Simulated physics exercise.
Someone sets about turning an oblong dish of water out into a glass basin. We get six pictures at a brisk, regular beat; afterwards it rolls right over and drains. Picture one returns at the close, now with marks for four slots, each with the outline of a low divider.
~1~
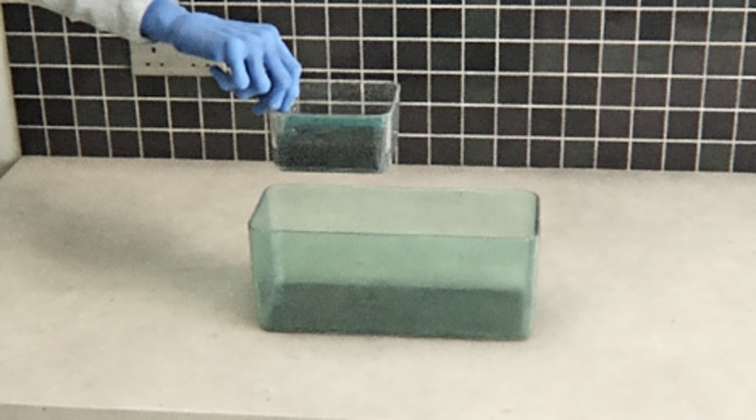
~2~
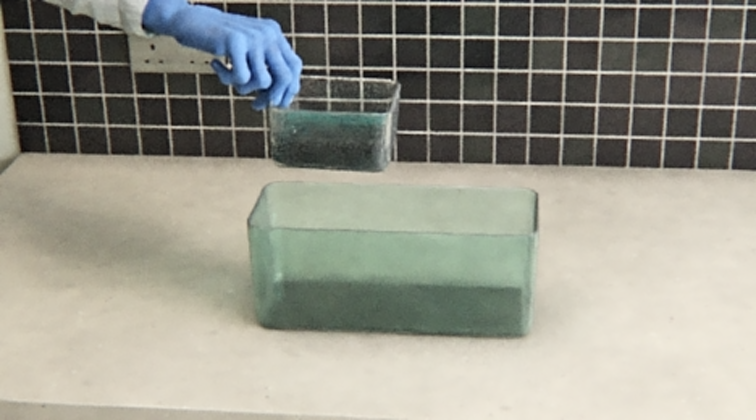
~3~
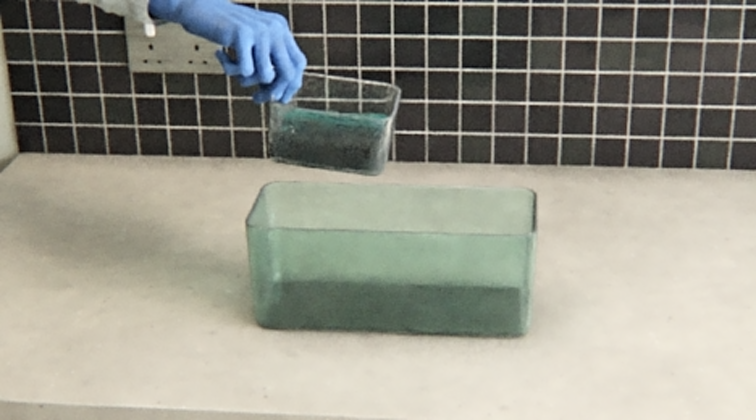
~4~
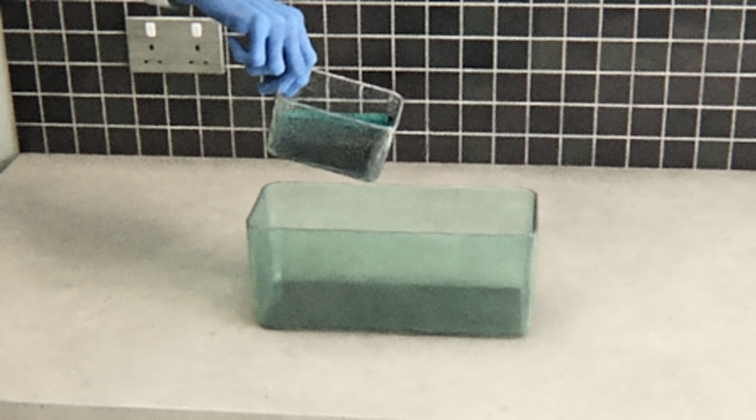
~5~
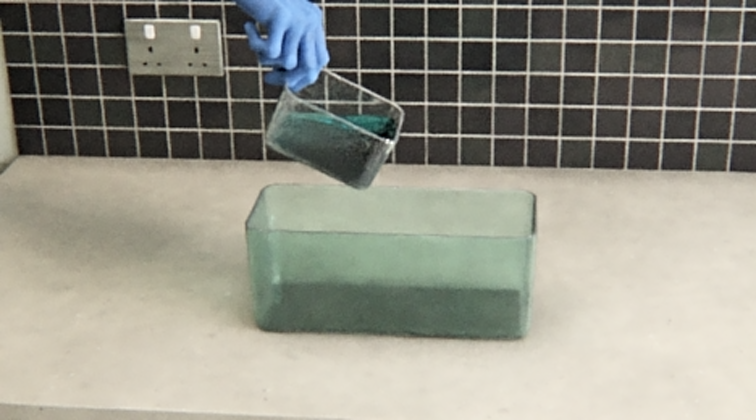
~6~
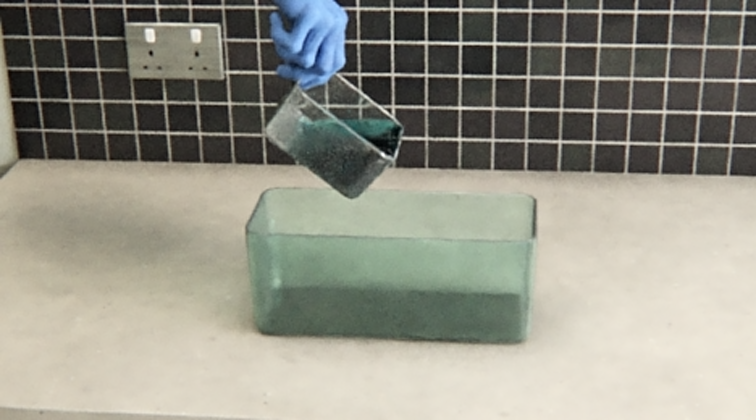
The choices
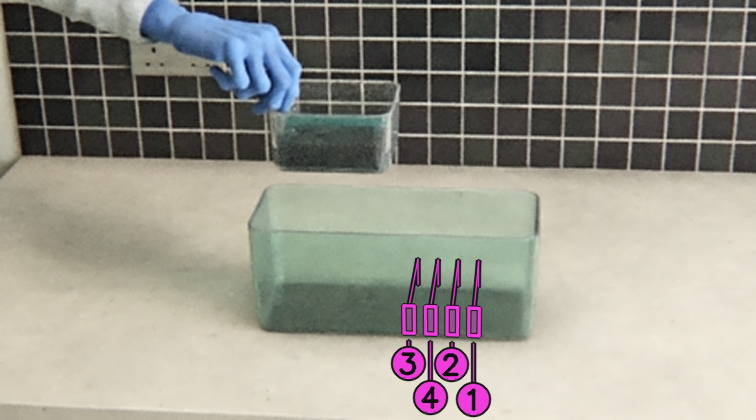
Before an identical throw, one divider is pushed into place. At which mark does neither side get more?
4 is best.
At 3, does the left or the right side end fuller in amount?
The right side.
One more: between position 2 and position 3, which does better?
3.
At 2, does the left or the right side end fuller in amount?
The left side.
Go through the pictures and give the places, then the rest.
Upright, lip at (393, 98); basin from (258, 325) to (534, 336); nothing has left yet, in the first frame.
Upright, lip at (393, 97); nothing has left yet, in the second frame.
Tipped about 7°, lip at (394, 102); nothing has left yet, in the third frame.
Tipped about 16°, lip at (398, 111); nothing has left yet, in the fourth frame.
Tipped about 26°, lip at (398, 125); nothing has left yet, in the fifth frame.
Tipped about 39°, lip at (398, 142); nothing has left yet, in the sixth frame.
In magenta, 1 at (473, 343); 2 at (451, 342); 3 at (408, 341); 4 at (430, 341).
With 1, about 96 % ends left of the wall and 4 % right of it.
With 2, about 97 % ends left of the wall and 3 % right of it.
With 3, about 26 % ends left of the wall and 74 % right of it.
With 4, about 53 % ends left of the wall and 46 % right of it.
